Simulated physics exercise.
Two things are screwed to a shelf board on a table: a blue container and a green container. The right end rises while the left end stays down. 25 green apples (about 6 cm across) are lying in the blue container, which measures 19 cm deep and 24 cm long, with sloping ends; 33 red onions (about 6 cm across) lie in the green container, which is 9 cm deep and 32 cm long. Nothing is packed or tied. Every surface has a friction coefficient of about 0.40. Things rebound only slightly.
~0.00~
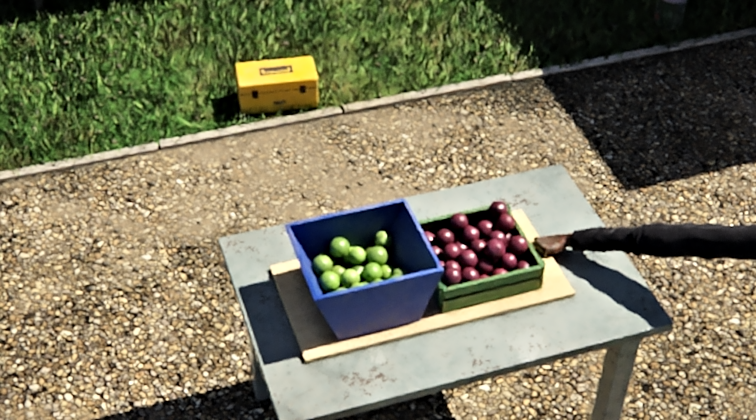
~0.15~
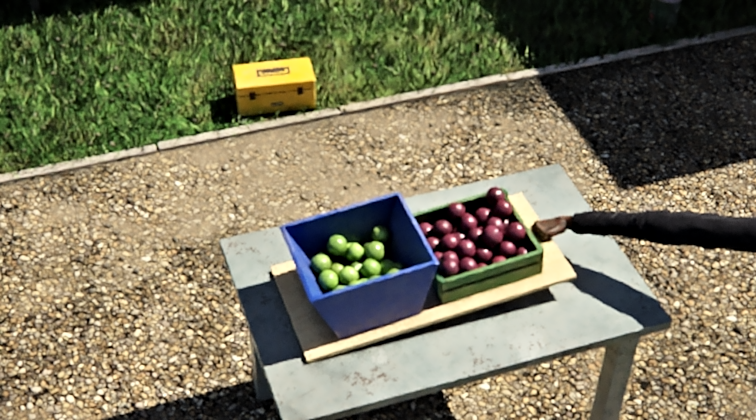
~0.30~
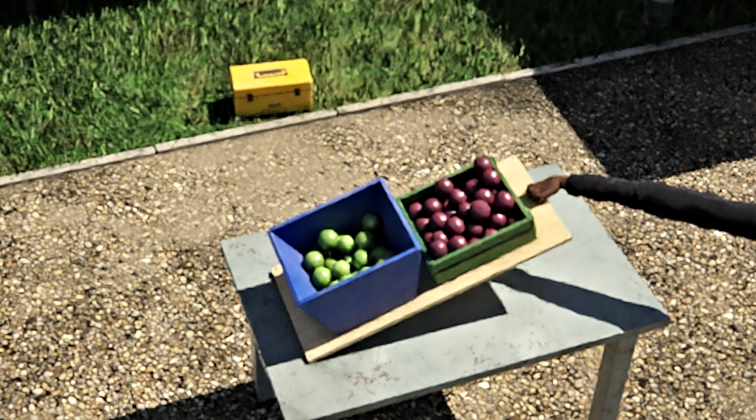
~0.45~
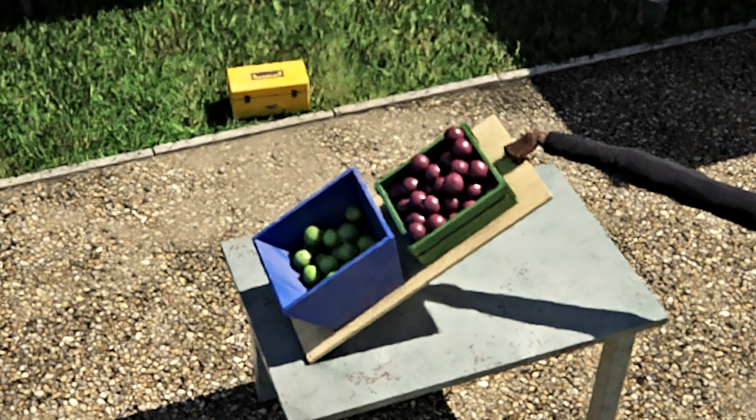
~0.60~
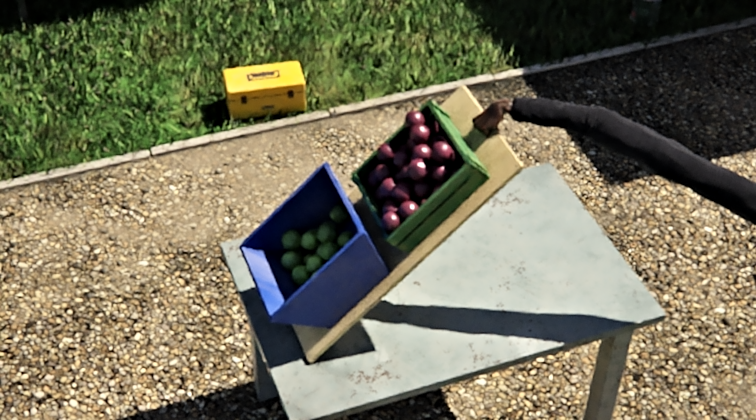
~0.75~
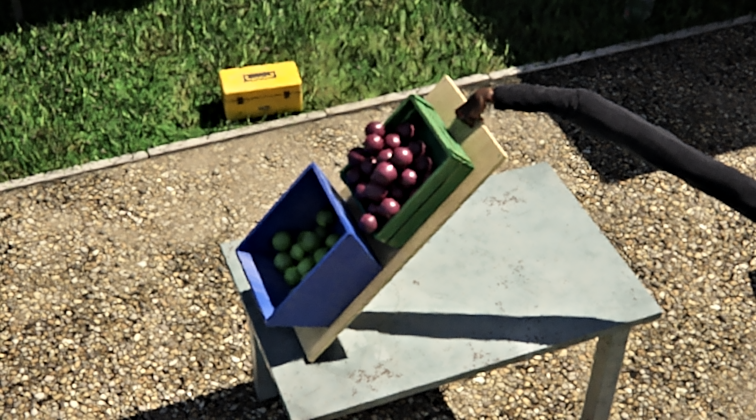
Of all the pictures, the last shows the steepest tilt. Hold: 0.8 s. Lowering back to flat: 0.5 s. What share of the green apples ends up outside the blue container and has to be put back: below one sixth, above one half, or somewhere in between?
Outflow: Beneath one sixth.
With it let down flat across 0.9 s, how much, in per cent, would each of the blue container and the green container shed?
Blue container 0, green container 10 per cent.
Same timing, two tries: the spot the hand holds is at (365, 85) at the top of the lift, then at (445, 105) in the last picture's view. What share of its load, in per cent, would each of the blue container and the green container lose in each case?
Loss per try - blue container 70 / 0 percent, green container 70 / 10 percent.
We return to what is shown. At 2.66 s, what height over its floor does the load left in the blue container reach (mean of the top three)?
That is close to 12 centimetres.
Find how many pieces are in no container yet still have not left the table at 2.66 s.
Count: Around 2.
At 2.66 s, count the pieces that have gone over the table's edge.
Piece count: Some 0.
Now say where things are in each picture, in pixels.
In the first picture (we follow the rim corner now nearest the camera; the camera moves round a little), blue container at (318, 298); green container at (448, 289); tilt 0°; nothing out yet.
Blue container at (314, 299); green container at (445, 280); tilt 5°, in the second picture.
Blue container at (300, 302); green container at (434, 263); tilt 17°, in the third picture.
Blue container at (284, 310); green container at (414, 246); tilt 30°, in the fourth picture.
Blue container at (271, 318); green container at (390, 237); tilt 42°, in the fifth picture.
Blue container at (267, 321); green container at (379, 234); tilt 47°; nothing out yet, in the sixth picture.
After 1.05 s, tilt 47°; 0 of 25 out of the blue container and 2 of 33 out of the green container.
After 1.44 s, tilt 47°; 0 of 25 out of the blue container and 2 of 33 out of the green container.
After 1.97 s, tilt 3°; 0 of 25 out of the blue container and 2 of 33 out of the green container.
Final count (at 2.66 s), 0 of 25 out of the blue container and 2 of 33 out of the green container. Asked share, 0 of 25, 0 per cent.
